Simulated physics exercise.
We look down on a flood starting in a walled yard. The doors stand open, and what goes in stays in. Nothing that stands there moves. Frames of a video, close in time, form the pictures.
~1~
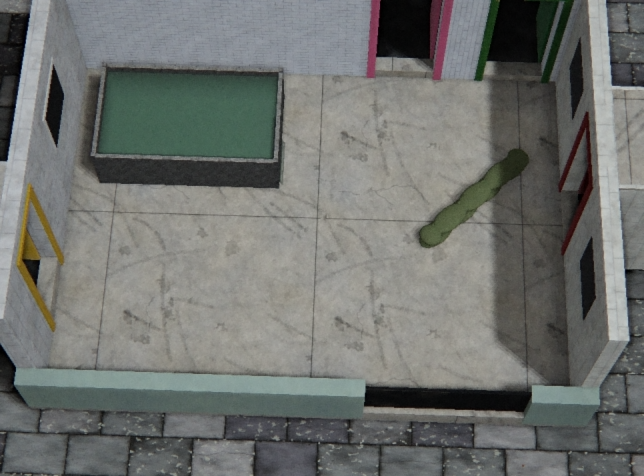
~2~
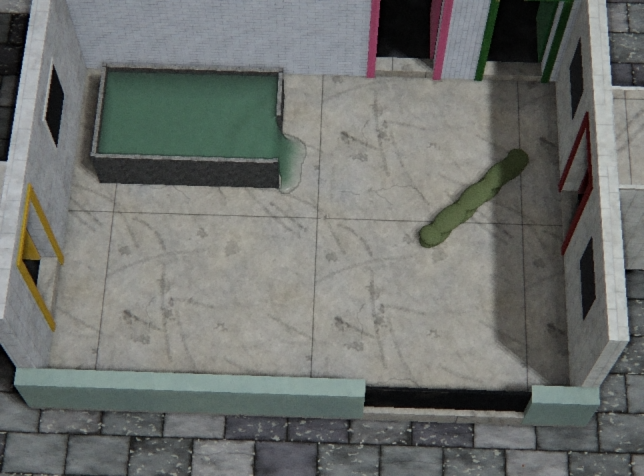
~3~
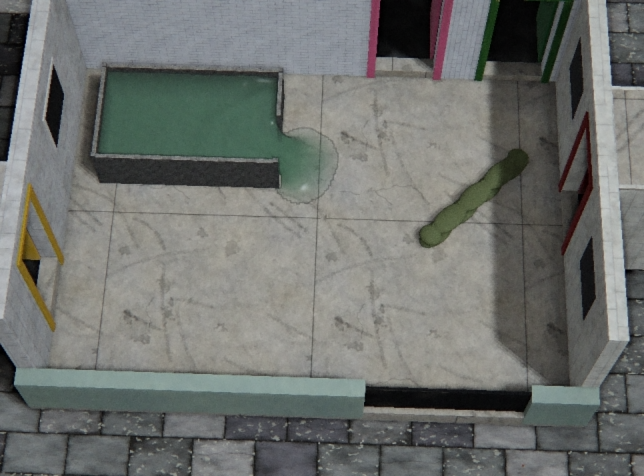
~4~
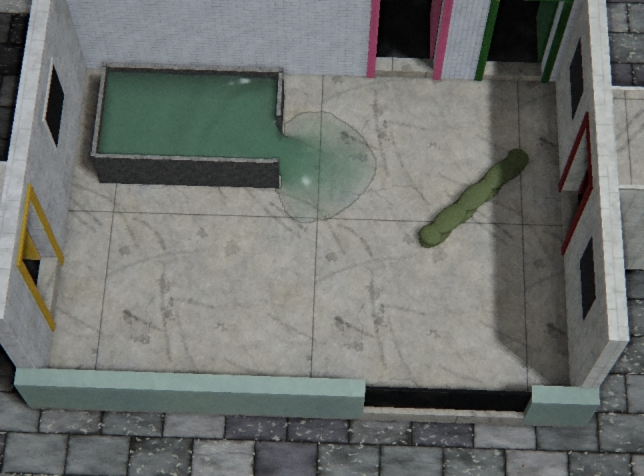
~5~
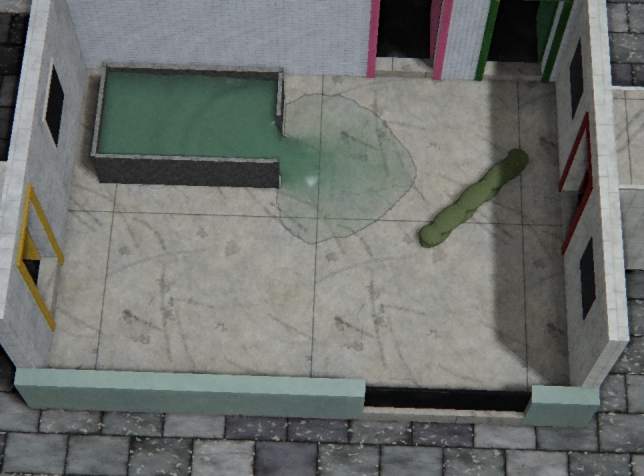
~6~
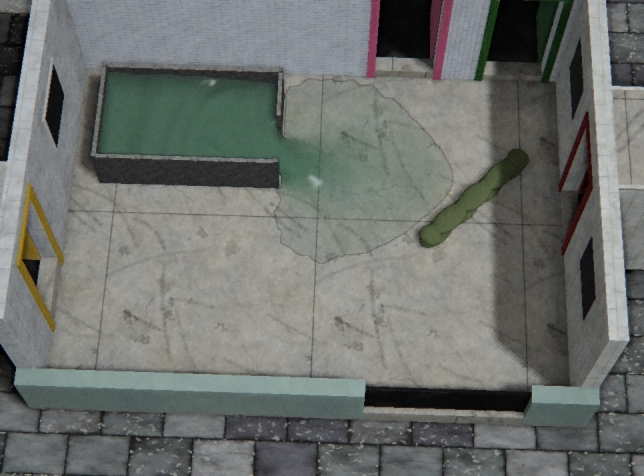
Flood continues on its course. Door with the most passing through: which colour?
Green.
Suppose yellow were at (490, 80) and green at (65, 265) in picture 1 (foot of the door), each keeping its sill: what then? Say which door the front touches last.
Answer: The green-painted one.
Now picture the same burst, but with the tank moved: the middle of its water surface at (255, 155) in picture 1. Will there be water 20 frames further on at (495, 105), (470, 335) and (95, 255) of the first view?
Log, spots in order: Taken by the flood / taken by the flood / unwetted.
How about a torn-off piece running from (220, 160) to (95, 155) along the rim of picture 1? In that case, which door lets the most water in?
I'd say the red door.
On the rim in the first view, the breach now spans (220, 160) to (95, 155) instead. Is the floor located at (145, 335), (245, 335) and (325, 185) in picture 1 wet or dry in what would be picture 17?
Going through them one by one, I'd call them sodden, sodden and spared.
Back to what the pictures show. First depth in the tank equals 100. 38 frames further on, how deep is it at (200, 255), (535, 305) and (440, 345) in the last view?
Respectively near 0, 14 and 16 per cent.
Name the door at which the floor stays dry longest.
Bringing up the rear is the yellow-painted one.
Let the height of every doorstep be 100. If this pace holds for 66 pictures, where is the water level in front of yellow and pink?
Approx. 30 % then 50 %.
A moment on, water covers 30 % of the floor; yellow door not reached, green door not reached, pink door wet at the sill, nothing in, red door not reached.
Next, water covers 40 % of the floor; yellow door not reached, green door wet at the sill, nothing in, pink door wet at the sill, nothing in, red door not reached.
Then, water covers 50 % of the floor; yellow door not reached, green door a lot in, pink door wet at the sill, nothing in, red door wet at the sill, nothing in.
Later, water covers 60 % of the floor; yellow door not reached, green door a lot in, pink door wet at the sill, nothing in, red door wet at the sill, nothing in.
In the end, water covers 90 % of the floor; yellow door wet at the sill, nothing in, green door a lot in, pink door wet at the sill, nothing in, red door wet at the sill, nothing in; the green door has let in the most.
